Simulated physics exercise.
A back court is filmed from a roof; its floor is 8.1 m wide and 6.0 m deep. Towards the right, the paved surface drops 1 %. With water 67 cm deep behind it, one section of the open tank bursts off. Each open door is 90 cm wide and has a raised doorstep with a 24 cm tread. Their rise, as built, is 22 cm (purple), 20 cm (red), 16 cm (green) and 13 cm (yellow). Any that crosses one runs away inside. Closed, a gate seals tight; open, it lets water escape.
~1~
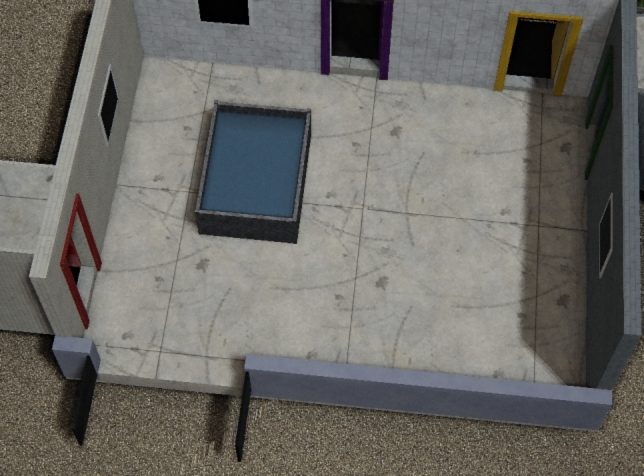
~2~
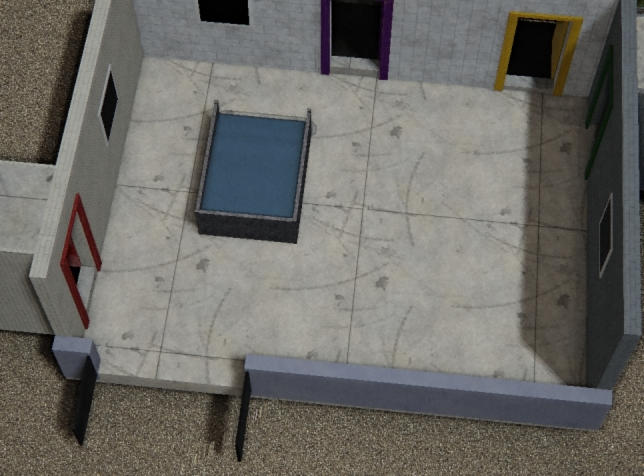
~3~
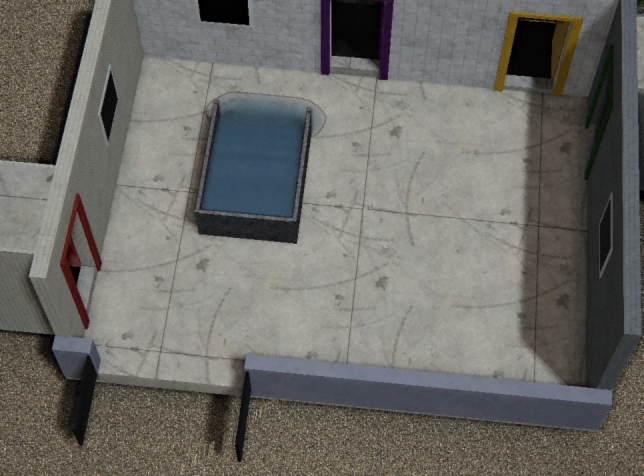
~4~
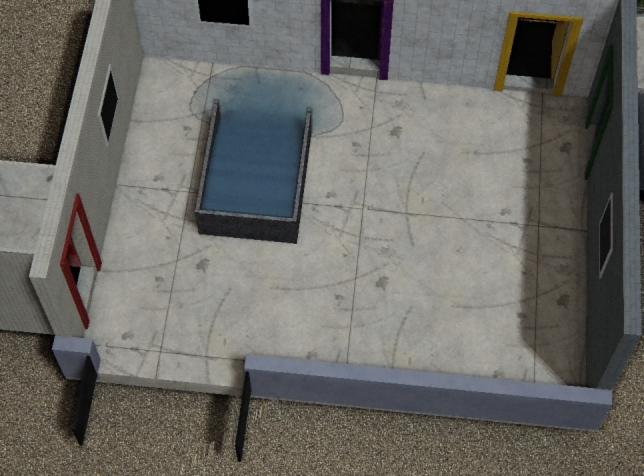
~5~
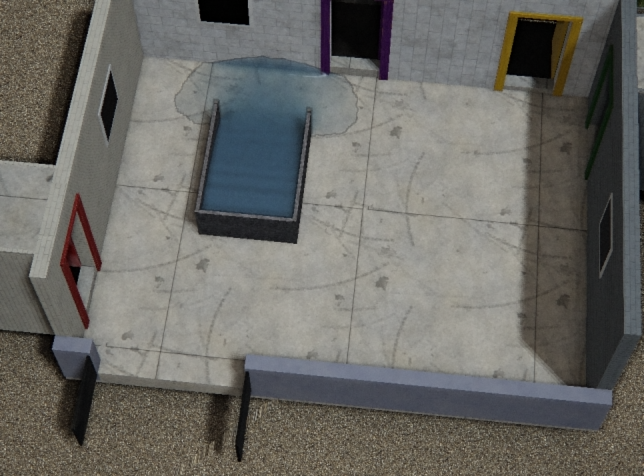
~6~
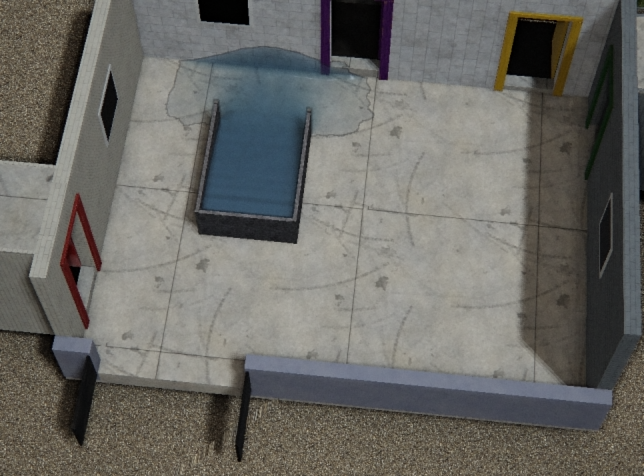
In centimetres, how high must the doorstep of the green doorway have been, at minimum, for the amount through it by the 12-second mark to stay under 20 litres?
It must have been at least 15 cm high.
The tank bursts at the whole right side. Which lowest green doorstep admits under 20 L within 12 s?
Estimate: Near 21 cm.
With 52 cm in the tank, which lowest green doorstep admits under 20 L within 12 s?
Roughly 11.0 cm high.
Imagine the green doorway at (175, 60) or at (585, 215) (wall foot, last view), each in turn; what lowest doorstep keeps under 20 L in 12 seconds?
Roughly 22 cm for the first and 9.0 cm for the second.
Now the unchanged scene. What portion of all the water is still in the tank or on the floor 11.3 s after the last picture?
About 78 in every hundred.
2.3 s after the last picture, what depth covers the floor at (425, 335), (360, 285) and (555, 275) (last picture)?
Taking the spots in order: About 0, 0 and 0 centimetres.
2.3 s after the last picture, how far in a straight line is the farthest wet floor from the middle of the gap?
Front distance: Approx. 5.8 m.
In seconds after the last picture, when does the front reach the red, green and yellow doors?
Times: Red 2.4 seconds, green 1.8 seconds, yellow 1.3 seconds.
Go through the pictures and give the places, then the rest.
The first frame shows the open tank at (255, 162) is whole and still, 67 cm deep; the green door at (599, 119) is dry.
In the second frame, water pours out on the far side and has run 0.3 m, to a hidden place; about 9 cm deep outside, 67 cm at the back.
In the third frame, the gap is on the far side, the front 0.7 m out at (230, 96); the back of the open tank holds 67 cm.
In the fourth frame, the gap is on the far side, the front 1.3 m out at (245, 70); the back of the open tank holds 66 cm.
In the fifth frame, the gap is on the far side, the front 1.4 m out at (209, 64); the back of the open tank holds 61 cm.
In the sixth frame, water pours out on the far side and has run 1.6 m, to (363, 78); about 10 cm deep outside, 56 cm at the back; 4.2 m in a straight line remain to the green door at (599, 119).
Then, 0.7 s after the last picture water covers 15 % of the floor, deepest (46 cm) near (270, 78); it has not reached the green door.
Then, 2.3 s after the last picture water covers 45 % of the floor, deepest (32 cm) near (154, 59); 20 cm at the green door, 1 litre in over its 16 cm doorstep.
Then, 11.3 s after the last picture water covers 95 % of the floor, deepest (8 cm) near (575, 408); 6 cm at the green door, 13 litres in over its 16 cm doorstep.
At the green door as built, the water peaked near 21 cm, 2.5 s after the last picture.
With a doorstep of 12.5 cm, 41 litres would have come in within the 12 s; with 17 cm, 9 litres. So under 20 litres takes about 15 cm.
